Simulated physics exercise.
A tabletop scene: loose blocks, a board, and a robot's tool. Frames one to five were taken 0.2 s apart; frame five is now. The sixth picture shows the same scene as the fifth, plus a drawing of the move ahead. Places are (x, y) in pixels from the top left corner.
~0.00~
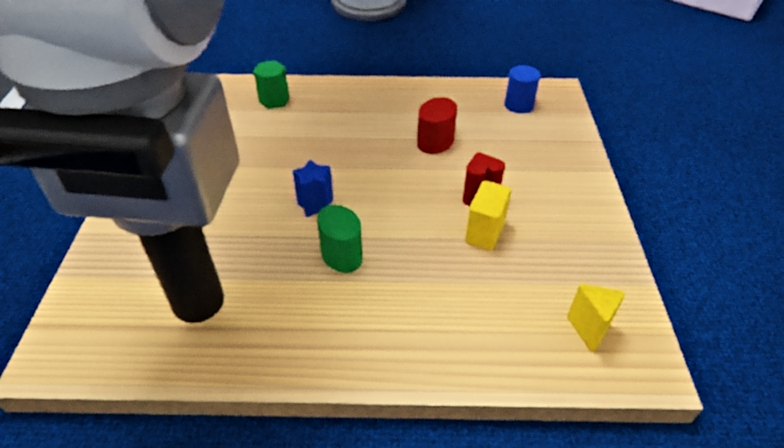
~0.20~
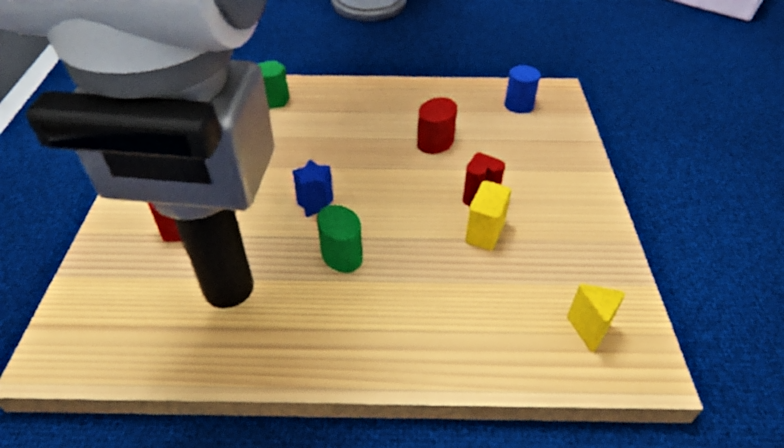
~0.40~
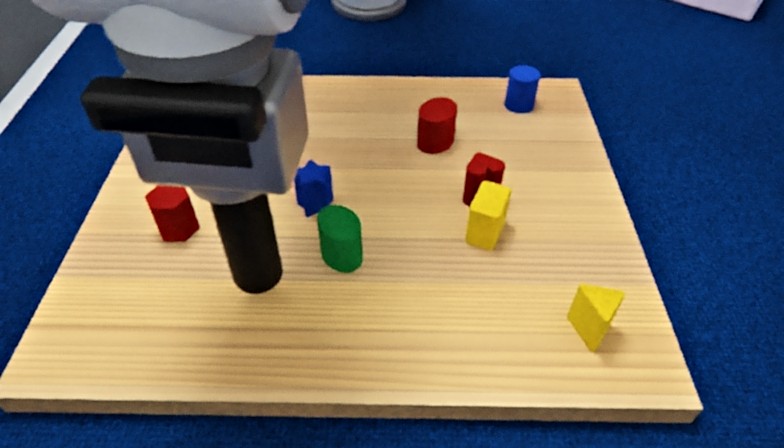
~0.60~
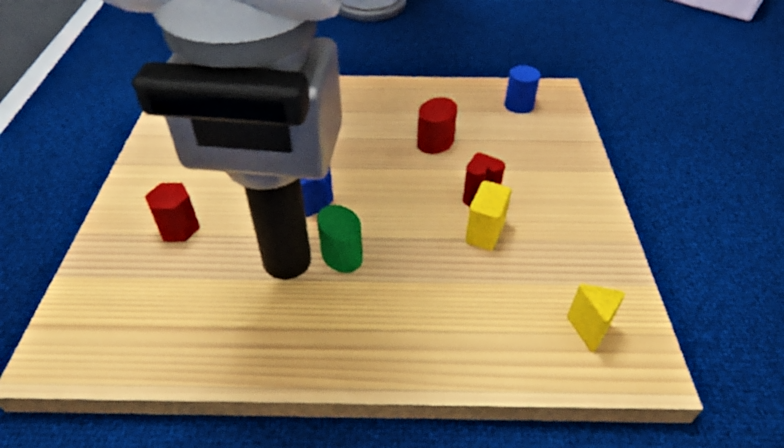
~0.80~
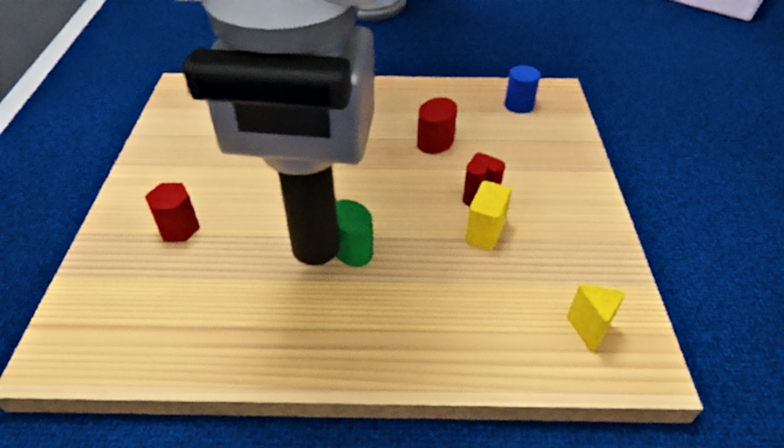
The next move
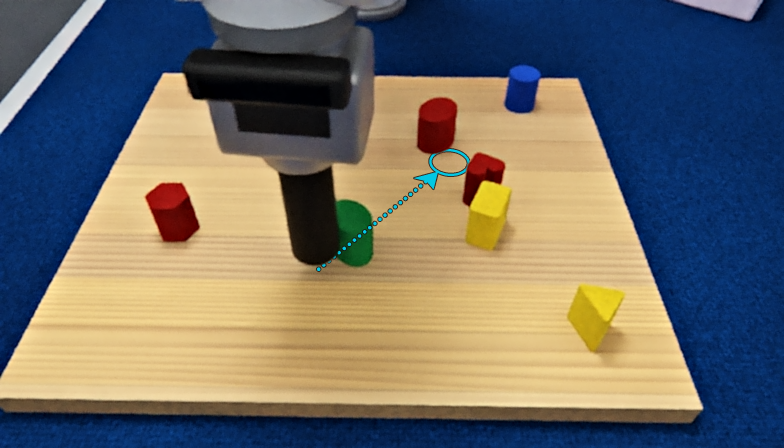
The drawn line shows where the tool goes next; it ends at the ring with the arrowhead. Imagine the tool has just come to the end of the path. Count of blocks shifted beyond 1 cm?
Count: 2.
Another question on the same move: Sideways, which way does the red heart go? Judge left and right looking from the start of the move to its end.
The red heart is shifted sideways to the right, facing along the path from start to end.
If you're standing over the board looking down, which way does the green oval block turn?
From above, the green oval block will be seen to turn clockwise.
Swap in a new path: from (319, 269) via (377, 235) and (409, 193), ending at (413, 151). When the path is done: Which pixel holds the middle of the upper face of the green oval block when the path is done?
Around pixel (453, 148).
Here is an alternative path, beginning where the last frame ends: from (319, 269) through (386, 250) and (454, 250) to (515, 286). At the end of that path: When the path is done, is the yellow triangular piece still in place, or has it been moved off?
The yellow triangular piece is left alone.
Path on the board, in a line from (319, 269) to (450, 162).
On the path given first. One third of the way, tool at (368, 209); green oval block at (404, 181), turned 20° clockwise.
Two thirds of the way, tool at (412, 174); green oval block at (453, 156), turned 65° clockwise.
At the end, tool at (452, 143); green oval block at (493, 141), turned 135° clockwise; red oval block in place; red heart at (504, 162), turned 40° clockwise.
